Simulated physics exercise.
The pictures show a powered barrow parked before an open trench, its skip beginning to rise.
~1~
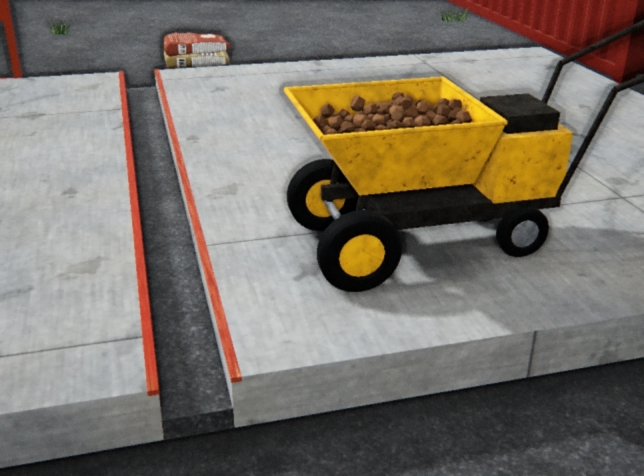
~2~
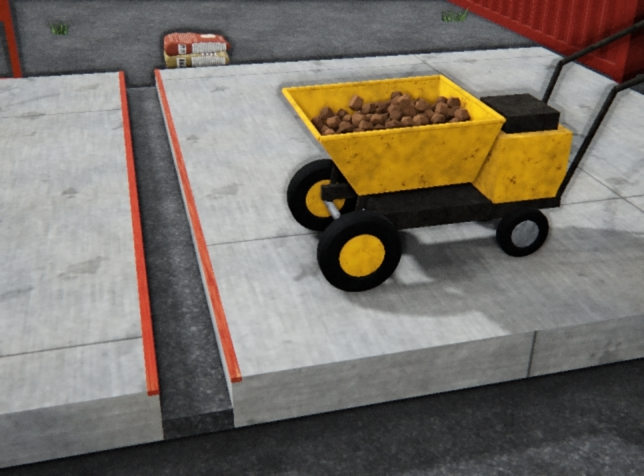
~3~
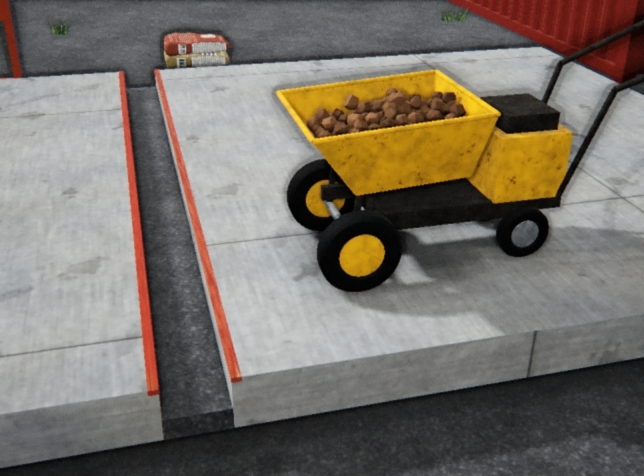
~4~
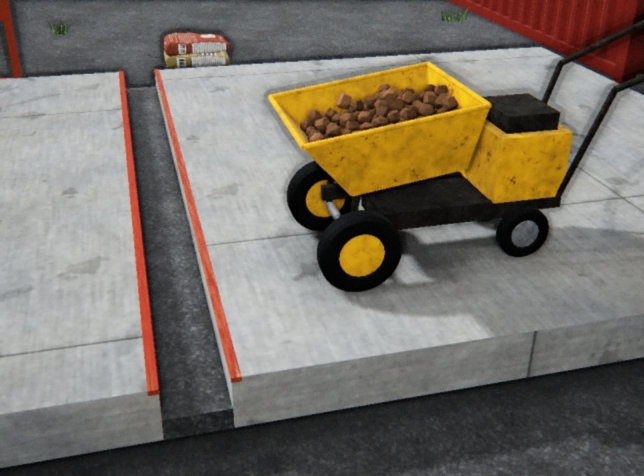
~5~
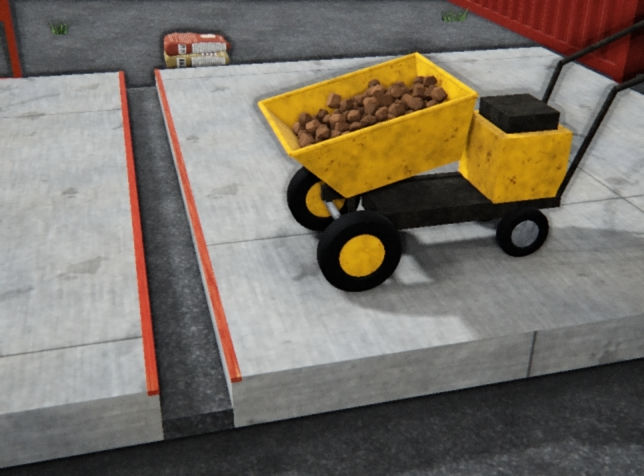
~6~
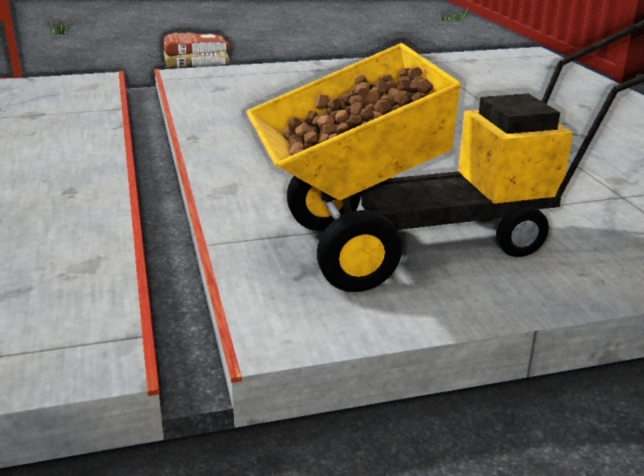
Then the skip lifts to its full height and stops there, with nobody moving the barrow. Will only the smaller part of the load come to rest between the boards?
No.
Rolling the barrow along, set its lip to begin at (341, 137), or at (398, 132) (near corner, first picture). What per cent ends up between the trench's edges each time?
70 per cent, then 30 per cent.
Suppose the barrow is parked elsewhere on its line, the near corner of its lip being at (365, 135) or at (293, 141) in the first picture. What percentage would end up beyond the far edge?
Roughly 0 and 30 %.
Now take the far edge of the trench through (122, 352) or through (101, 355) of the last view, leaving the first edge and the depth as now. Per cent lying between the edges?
90 %, then 90 %.
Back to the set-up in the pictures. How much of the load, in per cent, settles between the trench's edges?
Near 70 %.
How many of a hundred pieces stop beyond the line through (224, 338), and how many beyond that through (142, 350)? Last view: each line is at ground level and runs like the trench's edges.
In order, some 80 % then some 10 %.
Just after the last frame, skip tipped steeply; every one in the skip.
A moment on, skip tipped right over; roughly two thirds in the skip; just a few short of the trench; roughly a quarter in or heaped over the trench; just a few falling.
Further on, skip tipped right over; roughly a quarter in the skip; about a tenth short of the trench; roughly two thirds in or heaped over the trench; about a tenth beyond it.
When it is over, skip tipped right over; about a tenth in the skip; about a tenth short of the trench; the larger part in or heaped over the trench; about a tenth beyond it.
